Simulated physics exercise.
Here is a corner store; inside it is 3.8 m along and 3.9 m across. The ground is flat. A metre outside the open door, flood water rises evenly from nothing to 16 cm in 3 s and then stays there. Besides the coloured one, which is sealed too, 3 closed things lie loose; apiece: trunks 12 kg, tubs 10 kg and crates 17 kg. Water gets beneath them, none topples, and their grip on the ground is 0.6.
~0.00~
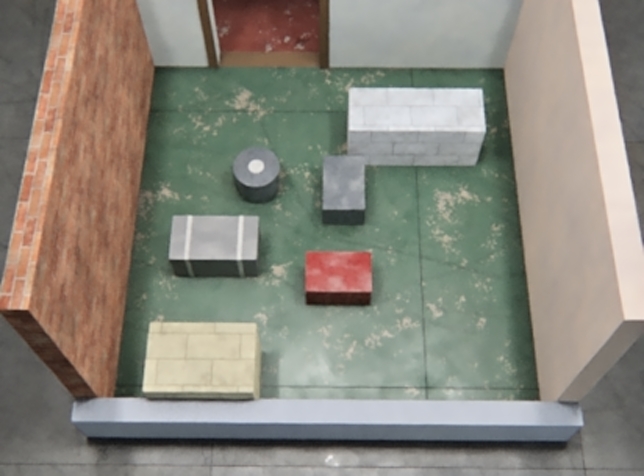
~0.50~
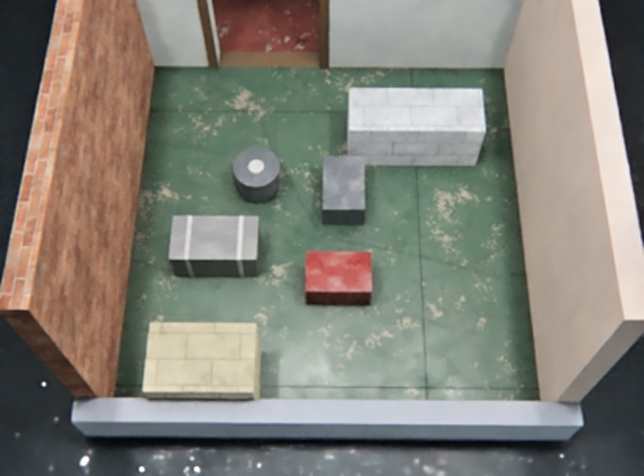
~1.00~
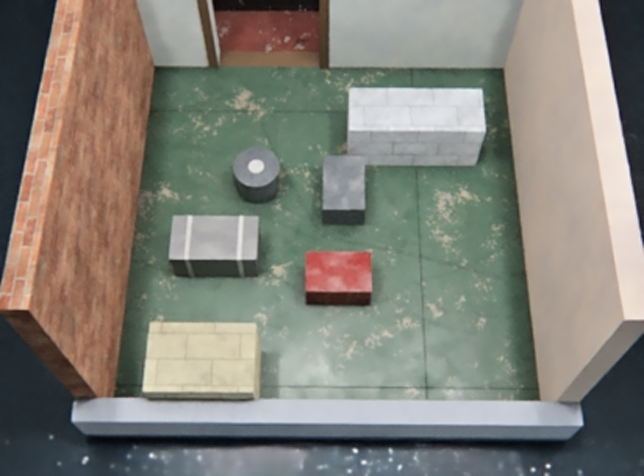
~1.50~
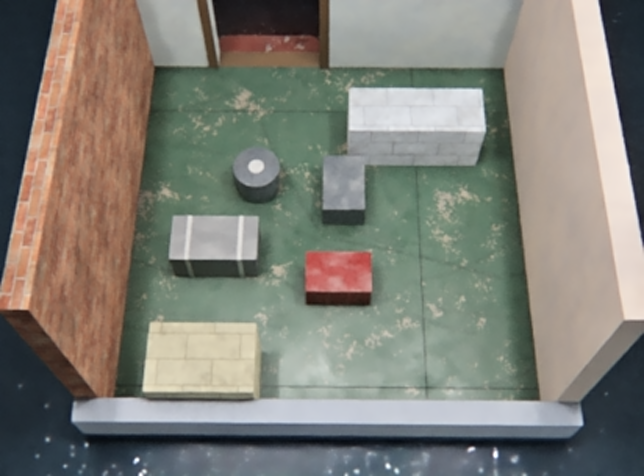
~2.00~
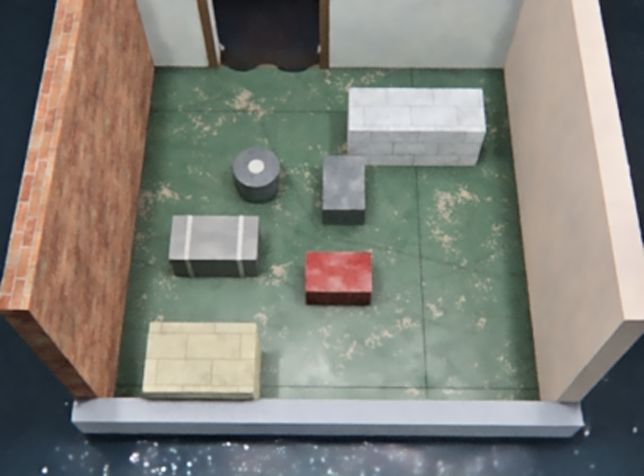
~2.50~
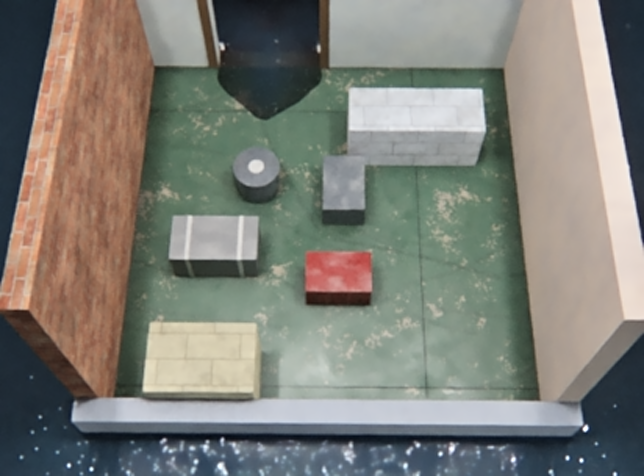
A small room with a green floor held a red crate and several other blocks and containers, all still, while dark water spread outside, filled the doorway and began creeping in across the floor.
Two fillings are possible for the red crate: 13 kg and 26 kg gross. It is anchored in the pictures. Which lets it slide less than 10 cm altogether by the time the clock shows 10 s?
For it, only the larger load is enough.
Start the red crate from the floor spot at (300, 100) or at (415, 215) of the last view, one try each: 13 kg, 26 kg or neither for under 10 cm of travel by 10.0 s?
In turn: Neither holds; the smaller is enough.
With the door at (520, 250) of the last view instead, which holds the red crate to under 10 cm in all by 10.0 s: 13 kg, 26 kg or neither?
Then only the higher weight holds it.
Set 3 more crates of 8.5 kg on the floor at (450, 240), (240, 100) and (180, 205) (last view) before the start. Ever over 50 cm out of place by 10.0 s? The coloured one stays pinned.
In turn: Under, over, over.
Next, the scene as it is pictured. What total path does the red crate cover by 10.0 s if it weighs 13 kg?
Some 40 cm in all.
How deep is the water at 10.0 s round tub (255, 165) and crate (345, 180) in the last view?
About 11 and 4 cm.
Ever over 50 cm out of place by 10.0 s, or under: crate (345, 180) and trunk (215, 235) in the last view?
In turn: Under, over.
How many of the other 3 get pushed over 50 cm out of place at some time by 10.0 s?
I count 2.
After 3.5 s the red crate would be 0 cm from its start with 13 kg and 0 cm from its start with 26 kg; 0 cm of water round it then.
After 4.5 s the red crate would be 0 cm from its start with 13 kg and 0 cm from its start with 26 kg; 2 cm of water round it then.
After 7.0 s the red crate would be 0 cm from its start with 13 kg and 0 cm from its start with 26 kg; 3 cm of water round it then.
After 10.0 s the red crate would be 44 cm from its start with 13 kg and 0 cm from its start with 26 kg; 5 cm of water round it then.
